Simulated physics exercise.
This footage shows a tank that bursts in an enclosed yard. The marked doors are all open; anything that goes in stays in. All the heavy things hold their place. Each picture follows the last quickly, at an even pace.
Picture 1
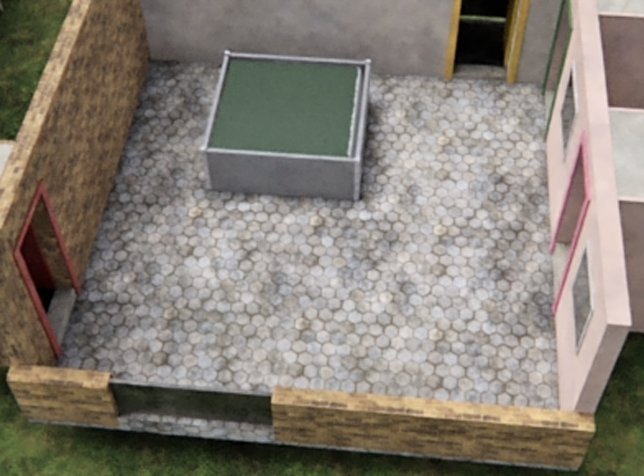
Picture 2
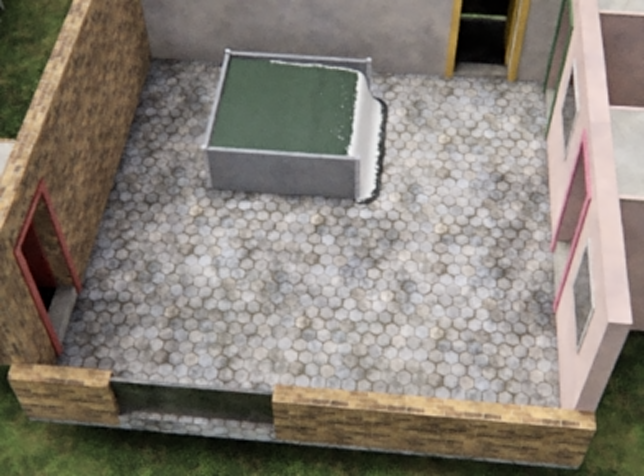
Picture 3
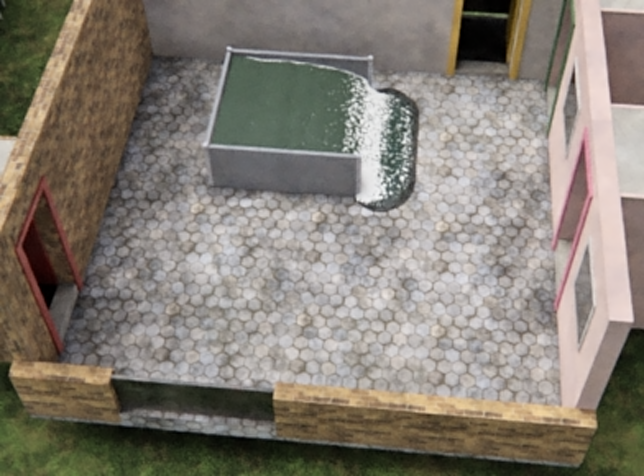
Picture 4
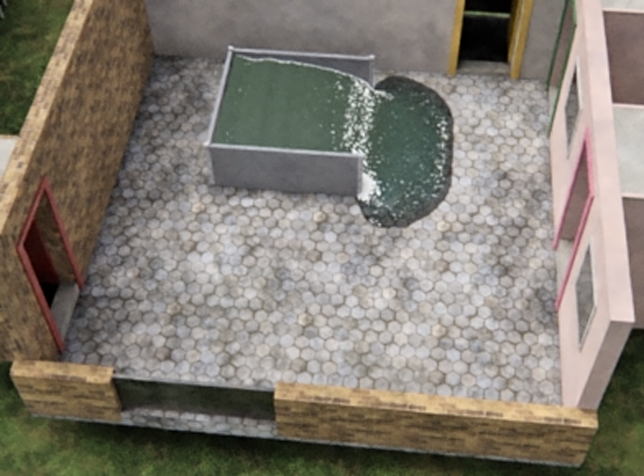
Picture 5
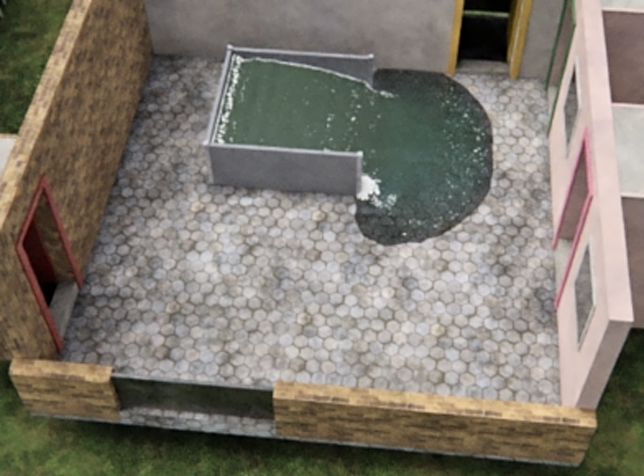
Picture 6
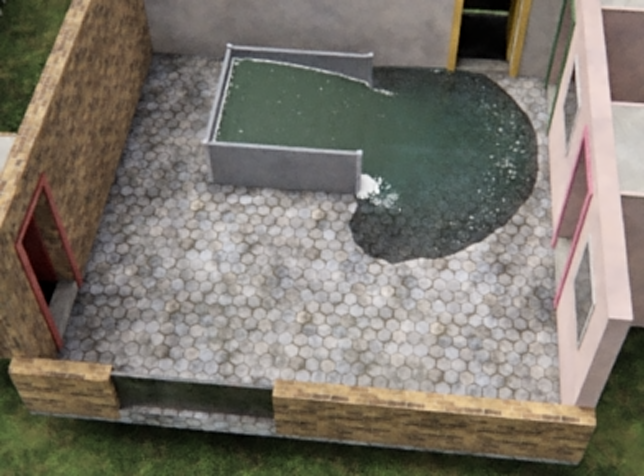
A tank of still green water bursts open and floods rightward across the paved yard.
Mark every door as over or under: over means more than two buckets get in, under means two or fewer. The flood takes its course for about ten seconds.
Yellow door - over; pink door - under; green door - over; red door - under.
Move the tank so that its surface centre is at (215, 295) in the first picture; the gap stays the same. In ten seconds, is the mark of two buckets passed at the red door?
Briefly, red remains below.
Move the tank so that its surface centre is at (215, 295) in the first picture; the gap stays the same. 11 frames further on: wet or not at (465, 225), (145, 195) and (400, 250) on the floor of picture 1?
In turn: Flooded, dry, flooded.
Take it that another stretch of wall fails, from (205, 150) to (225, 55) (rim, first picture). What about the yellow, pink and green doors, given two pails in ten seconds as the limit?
In that case the yellow door stays within bounds, the pink door stays within bounds and the green door breaks the limit.
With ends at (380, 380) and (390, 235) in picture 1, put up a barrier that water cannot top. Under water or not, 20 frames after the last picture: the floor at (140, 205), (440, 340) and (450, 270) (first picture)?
Taking the three spots in turn, they are unwetted, inundated and inundated.
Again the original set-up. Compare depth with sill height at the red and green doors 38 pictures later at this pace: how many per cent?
I reckon it's around 70 and then 80 per cent.
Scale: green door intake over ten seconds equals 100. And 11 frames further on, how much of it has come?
I make it 50 per cent.
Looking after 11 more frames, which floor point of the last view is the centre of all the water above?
The spot I would choose is (425, 161).
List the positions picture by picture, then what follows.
Still water in the open tank at (289, 108), in the first frame.
The front is at (359, 201), out from the gap at (361, 136), in the second frame.
Water pours out at (362, 135) and has run to (384, 207), in the third frame.
Water pours out at (364, 136) and has run to (418, 215), in the fourth frame.
Water pours out at (363, 136) and has run to (437, 232), in the fifth frame.
Water pours out at (362, 134) and has run to (531, 178), in the sixth frame.
A moment on, water covers 30 % of the floor; the yellow door wet at the sill, nothing in, the pink door wet at the sill, nothing in, the green door over two buckets in, the red door not reached.
Next, water covers 35 % of the floor; the yellow door under two buckets in, the pink door wet at the sill, nothing in, the green door far over two buckets in, the red door not reached.
Then, water covers 45 % of the floor; the yellow door far over two buckets in, the pink door wet at the sill, nothing in, the green door far over two buckets in, the red door not reached.
Later, water covers 80 % of the floor; the yellow door far over two buckets in, the pink door wet at the sill, nothing in, the green door far over two buckets in, the red door wet at the sill, nothing in.
In the end, water covers 95 % of the floor; the yellow door far over two buckets in, the pink door wet at the sill, nothing in, the green door far over two buckets in, the red door wet at the sill, nothing in.
